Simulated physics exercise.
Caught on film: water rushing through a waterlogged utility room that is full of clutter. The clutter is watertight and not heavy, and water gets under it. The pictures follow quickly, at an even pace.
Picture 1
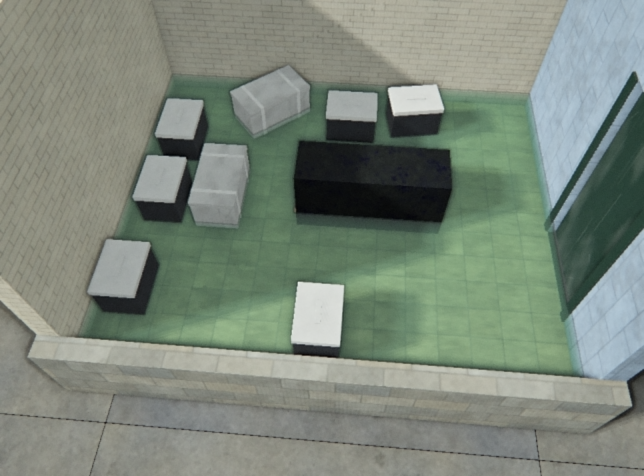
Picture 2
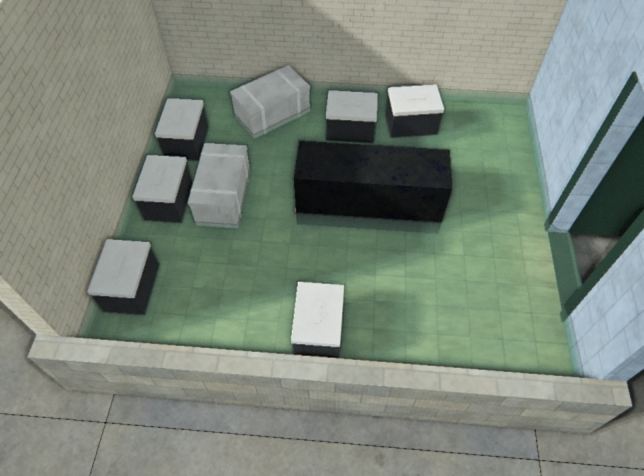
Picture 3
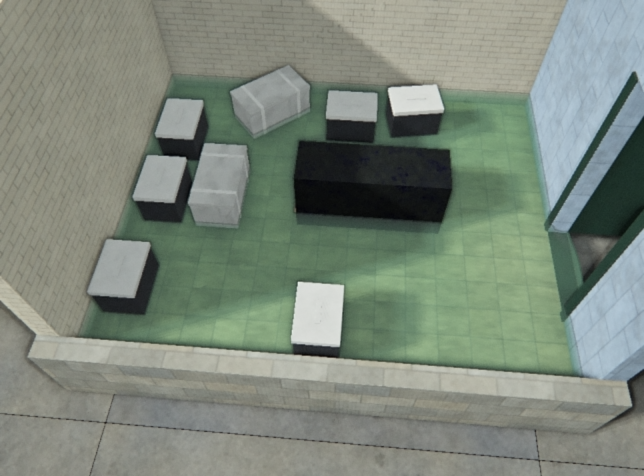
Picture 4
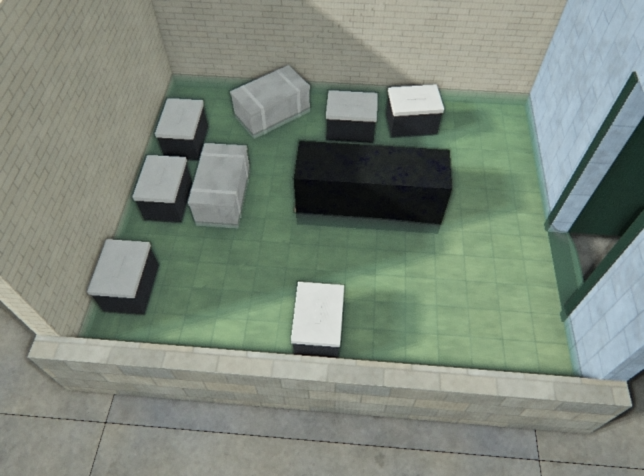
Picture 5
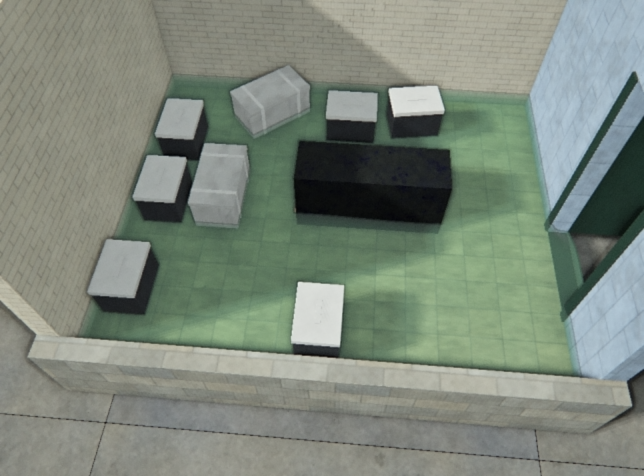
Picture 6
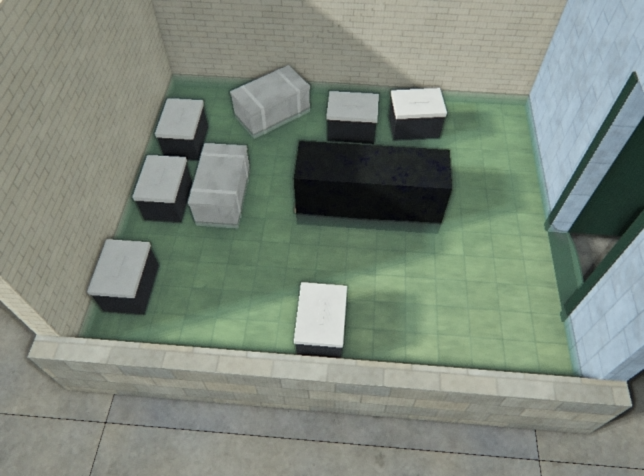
Dark green door on the right opening beside a flooded green-tiled room, the scattered pale-topped boxes and long black block barely moving.
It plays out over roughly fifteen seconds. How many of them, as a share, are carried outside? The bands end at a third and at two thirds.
Share: Less than a third.
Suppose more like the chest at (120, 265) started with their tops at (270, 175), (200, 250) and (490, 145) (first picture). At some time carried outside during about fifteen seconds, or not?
In turn: Kept in, stays, washed out.
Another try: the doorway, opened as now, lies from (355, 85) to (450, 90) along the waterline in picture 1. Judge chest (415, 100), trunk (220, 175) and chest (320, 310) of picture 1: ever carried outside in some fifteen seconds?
In turn: Gone, through, inside.
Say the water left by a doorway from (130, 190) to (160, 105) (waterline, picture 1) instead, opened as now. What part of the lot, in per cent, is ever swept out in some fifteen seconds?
Close to 80 %.
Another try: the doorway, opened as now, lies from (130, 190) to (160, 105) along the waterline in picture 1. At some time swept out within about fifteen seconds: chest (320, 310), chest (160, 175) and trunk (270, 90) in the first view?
In that order: Stays, out, yes.
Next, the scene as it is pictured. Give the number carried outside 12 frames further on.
I count 0.
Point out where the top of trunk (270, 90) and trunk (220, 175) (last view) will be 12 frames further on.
At about (300, 97) and (245, 195).
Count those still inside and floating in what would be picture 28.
8 of them.
A moment on, 0 of 8 are out; 8 afloat.
Next, 0 of 8 are out; 8 afloat.
Later, 0 of 8 are out; 8 afloat.
In the end, 0 of 8 are out; 8 afloat.
